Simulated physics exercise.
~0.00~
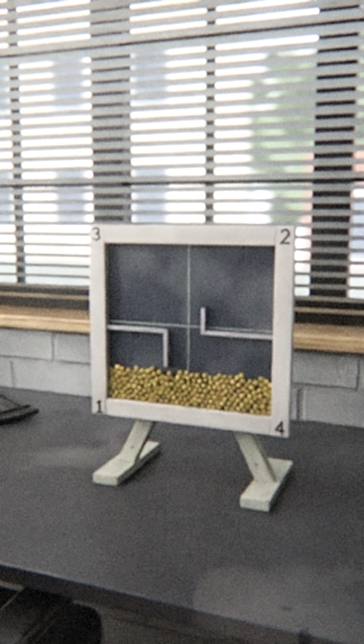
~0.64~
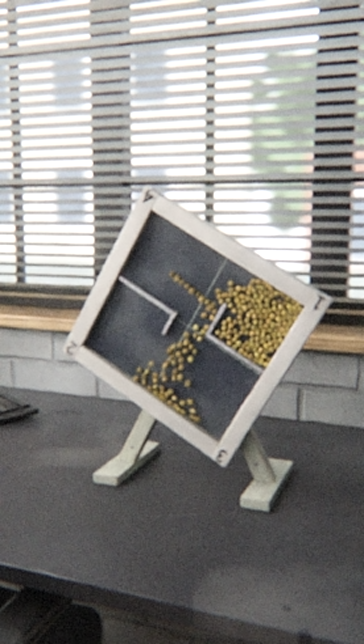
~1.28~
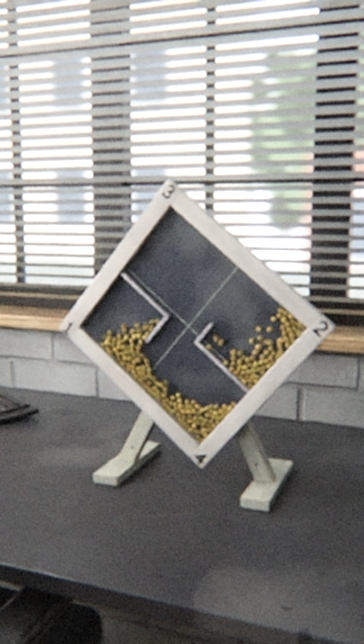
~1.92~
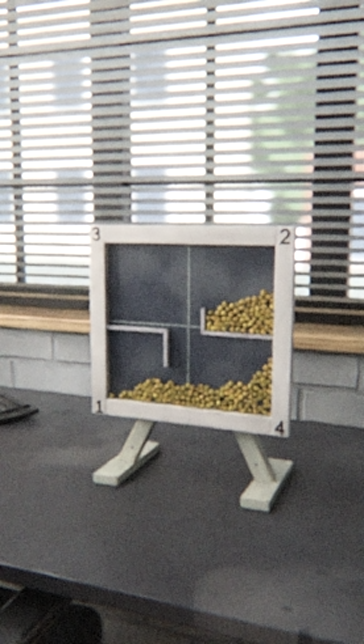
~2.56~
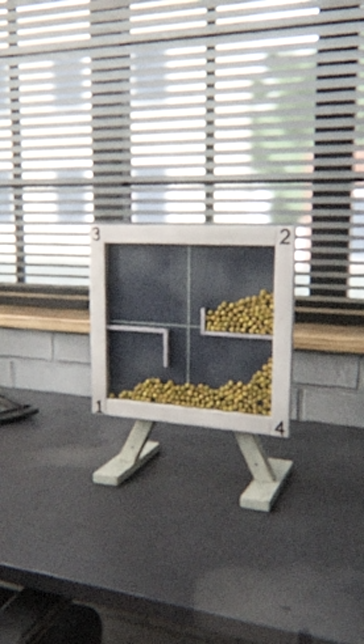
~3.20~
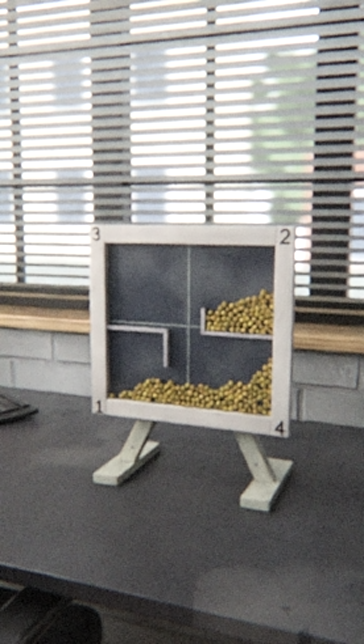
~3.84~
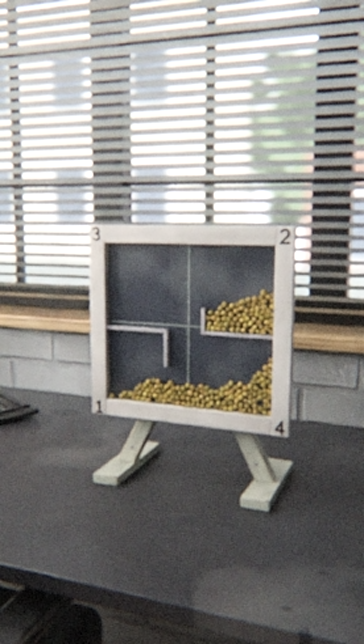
A square case of yellow beads turns fully around, leaving some on the right shelf.
